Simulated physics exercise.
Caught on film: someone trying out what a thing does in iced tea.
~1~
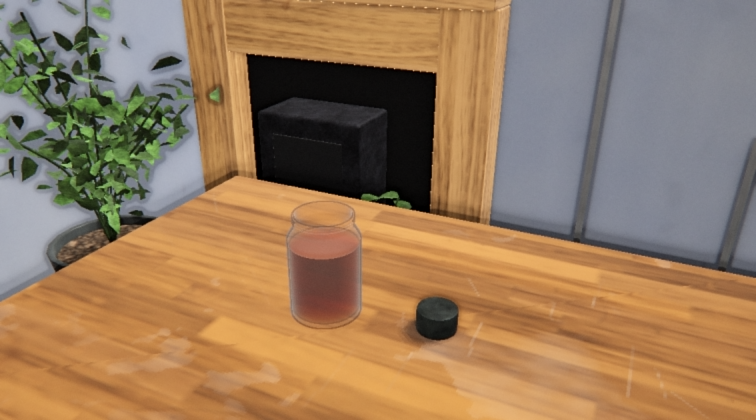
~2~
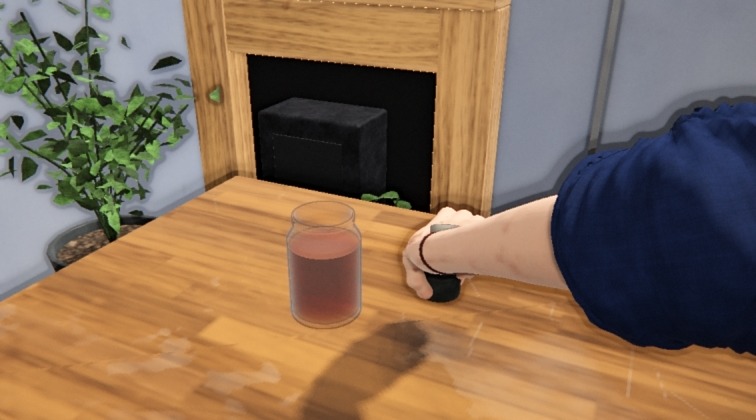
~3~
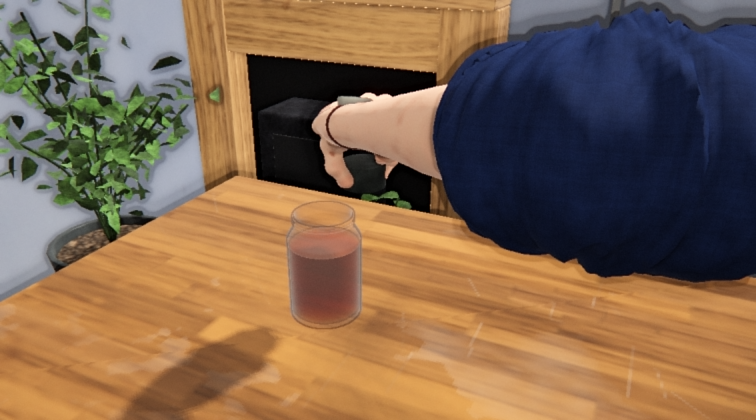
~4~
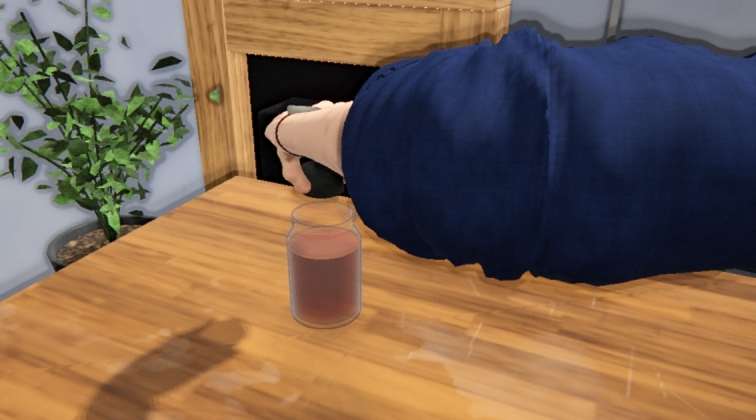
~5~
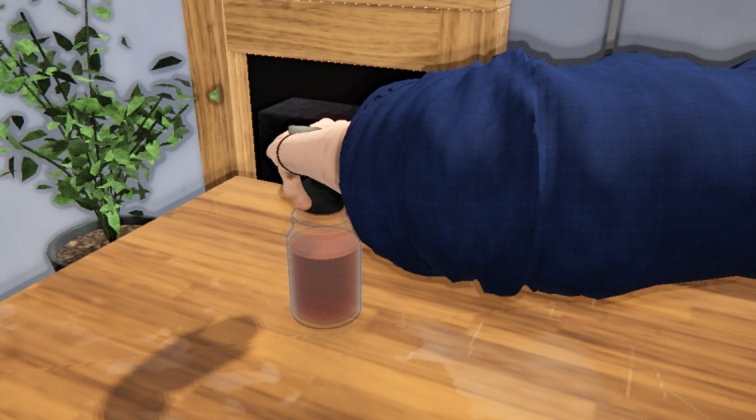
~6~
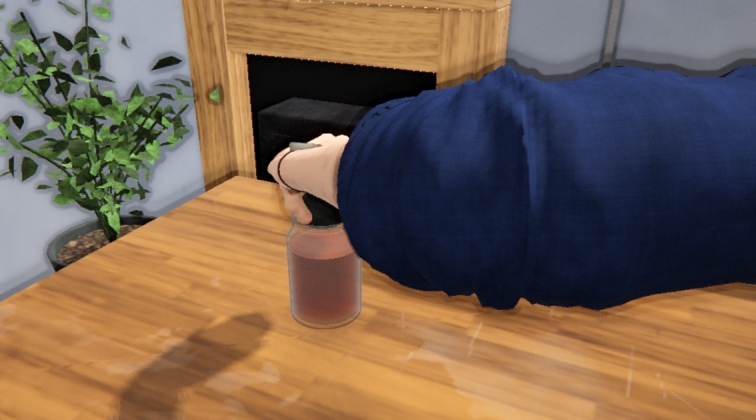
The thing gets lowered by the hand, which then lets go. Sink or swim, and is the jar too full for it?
It goes under; the jar holds it fine.
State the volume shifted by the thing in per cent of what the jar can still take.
It comes to around 30 per cent.
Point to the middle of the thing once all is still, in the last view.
(326, 294), more or less.
Soon after, the iron weight enters the iced tea; the jar is about three quarters full.
Later, the iron weight goes on down; the jar is about three quarters full.
In the end, the iron weight lies on the bottom; the jar is about three quarters full; nothing is spilt.
